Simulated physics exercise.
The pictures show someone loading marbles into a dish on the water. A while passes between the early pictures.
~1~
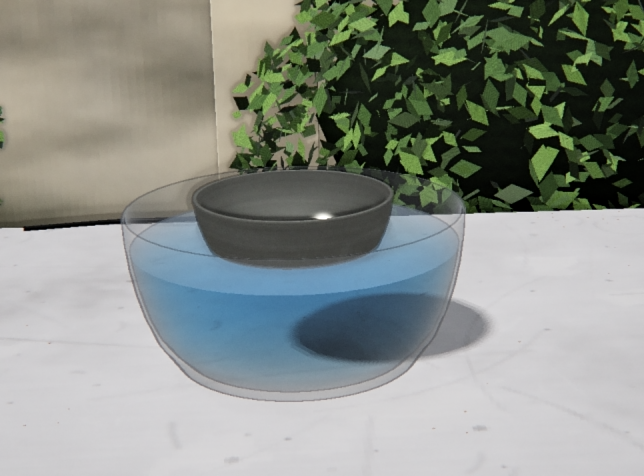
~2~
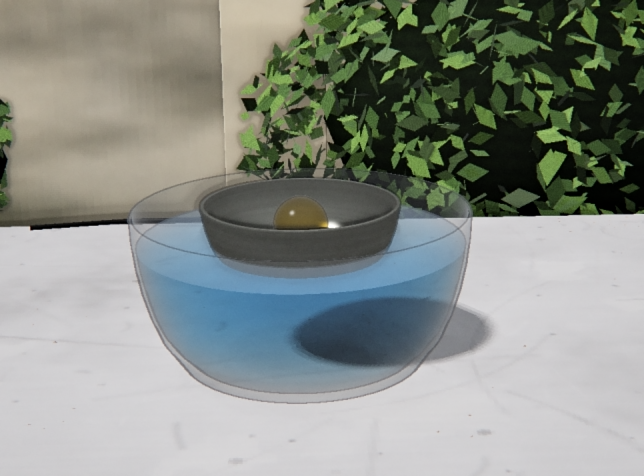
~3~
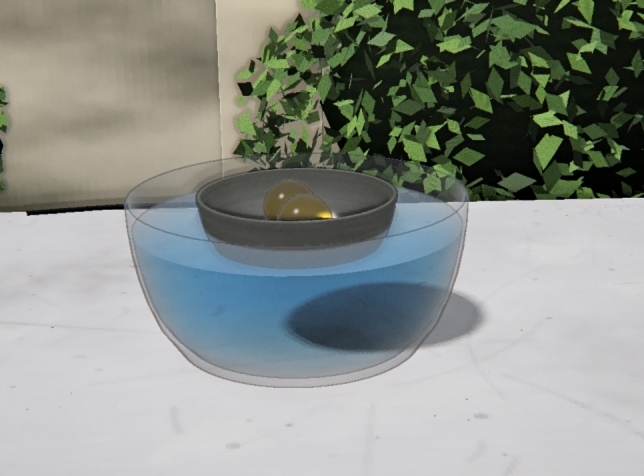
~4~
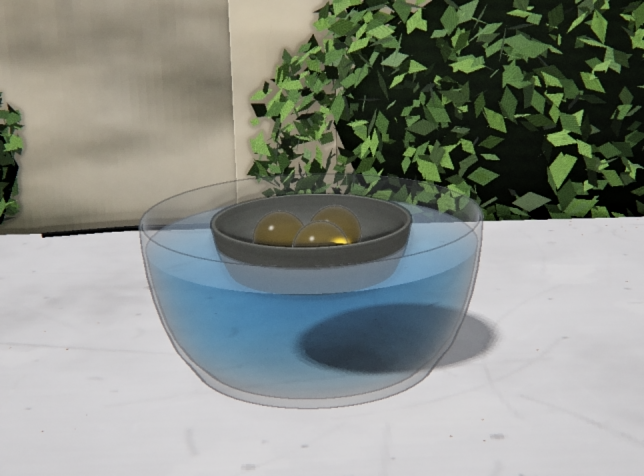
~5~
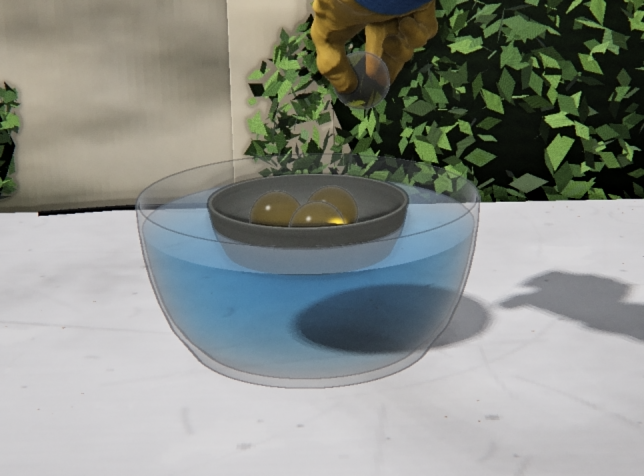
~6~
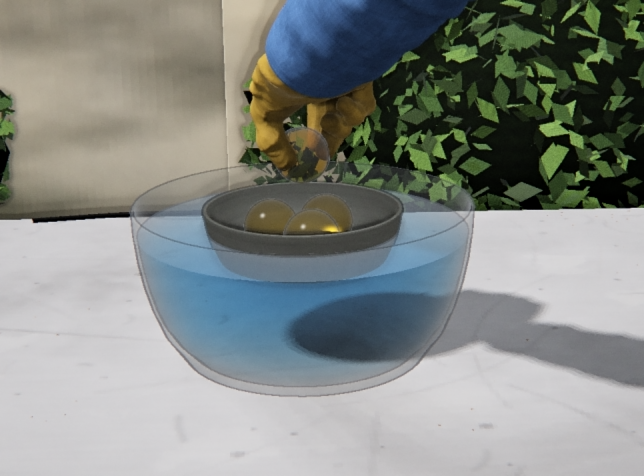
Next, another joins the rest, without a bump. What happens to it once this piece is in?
I bet it survives this one.
Soon after, the glass marble is in and the dish dips.
Later, it steadies; about a fifth of its side above the surface.
In the end, the dish floats; about a fifth of its side above the surface.
